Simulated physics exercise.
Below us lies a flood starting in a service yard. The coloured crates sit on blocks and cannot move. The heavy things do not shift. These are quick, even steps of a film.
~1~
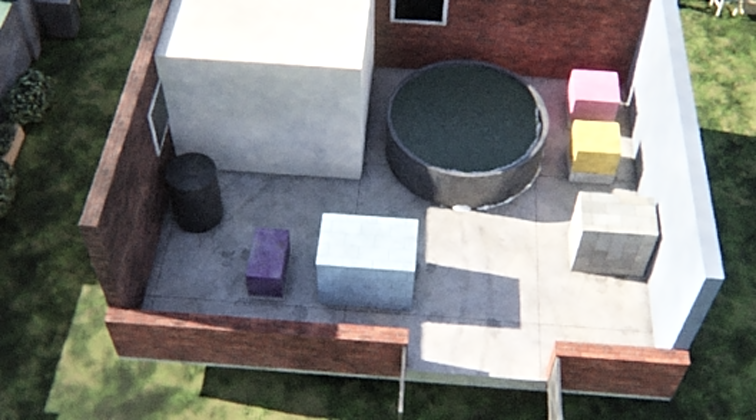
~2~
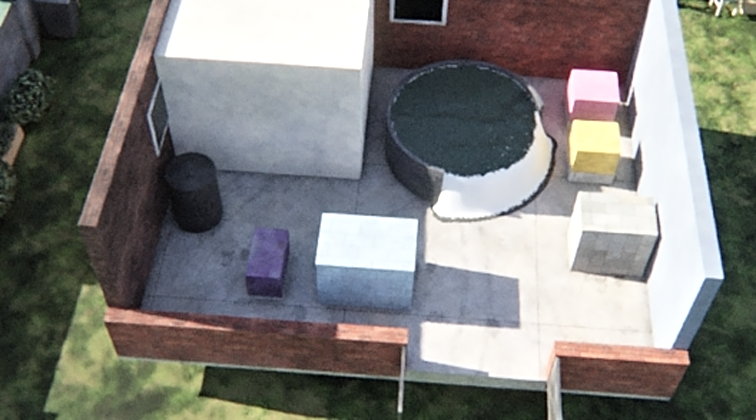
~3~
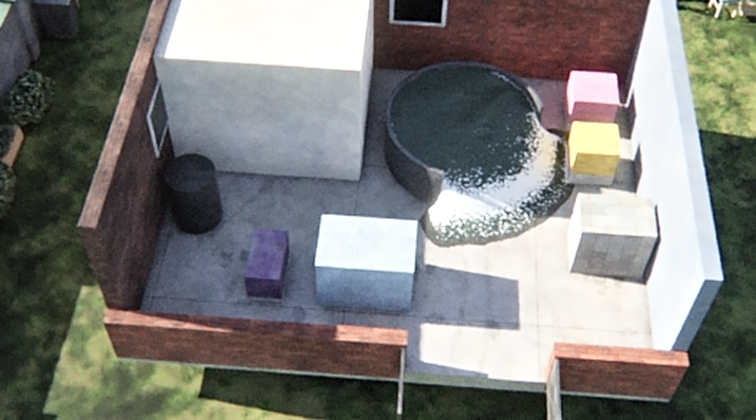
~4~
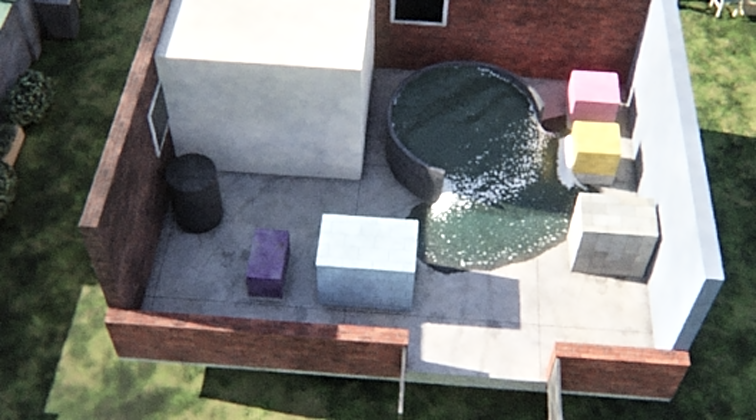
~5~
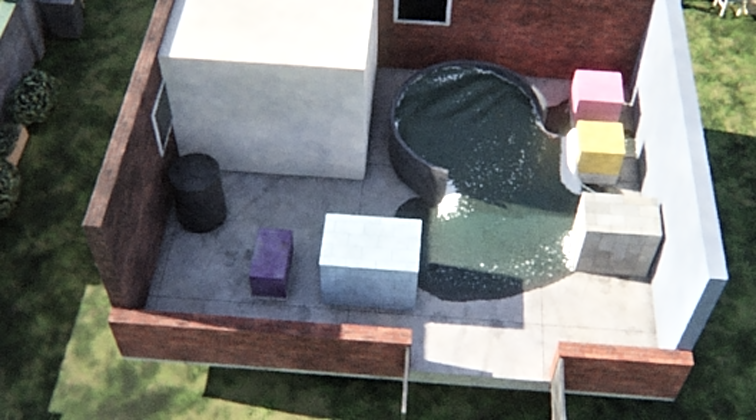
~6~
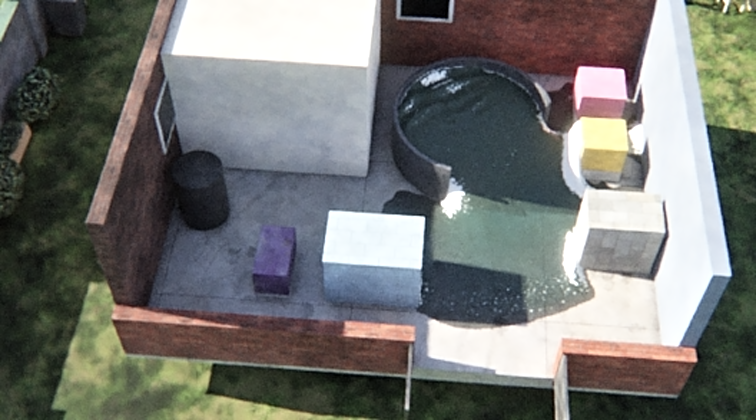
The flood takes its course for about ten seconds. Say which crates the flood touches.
The pink crate is wetted; the purple crate is wetted; the yellow crate is wetted.
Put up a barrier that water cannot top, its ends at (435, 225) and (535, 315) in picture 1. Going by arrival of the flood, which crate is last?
The purple crate.
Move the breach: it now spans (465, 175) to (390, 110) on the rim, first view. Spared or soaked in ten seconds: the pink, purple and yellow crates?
Then: Pink stays dry; purple is wetted; yellow keeps dry.
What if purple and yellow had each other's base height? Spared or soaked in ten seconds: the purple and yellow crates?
Then: Purple crate is safe, yellow crate is topped.
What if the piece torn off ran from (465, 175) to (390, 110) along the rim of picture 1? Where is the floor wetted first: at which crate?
I say the crate marked purple.
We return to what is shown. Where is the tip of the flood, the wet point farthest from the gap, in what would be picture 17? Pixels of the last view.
I would point to (223, 233).
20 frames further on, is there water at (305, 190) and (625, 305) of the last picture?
In that order: Dry, under water.
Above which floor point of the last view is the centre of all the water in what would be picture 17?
I would point to (531, 202).
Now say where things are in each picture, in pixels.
In the first frame, still water in the pool at (467, 118).
In the second frame, the front is at (435, 207), out from the gap at (517, 183).
In the third frame, the front is at (433, 237), out from the gap at (517, 185).
In the fourth frame, the front is at (418, 250), out from the gap at (517, 187).
In the fifth frame, water pours out at (521, 187) and has run to (419, 280).
In the sixth frame, water pours out at (523, 184) and has run to (421, 306).
A moment on, water covers 50 % of the floor; the pink crate water round its plinth, the purple crate water round its plinth, the yellow crate water round its plinth.
Next, water covers 55 % of the floor; the pink crate water round its plinth, the purple crate water round its plinth, the yellow crate water round its plinth.
Then, water covers 55 % of the floor; the pink crate water round its plinth, the purple crate water round its plinth, the yellow crate water round its plinth.
Later, water covers 75 % of the floor; the pink crate water round its plinth, the purple crate water round its plinth, the yellow crate water round its plinth.
In the end, water covers 100 % of the floor; the pink crate was topped, the purple crate was topped, the yellow crate was topped.
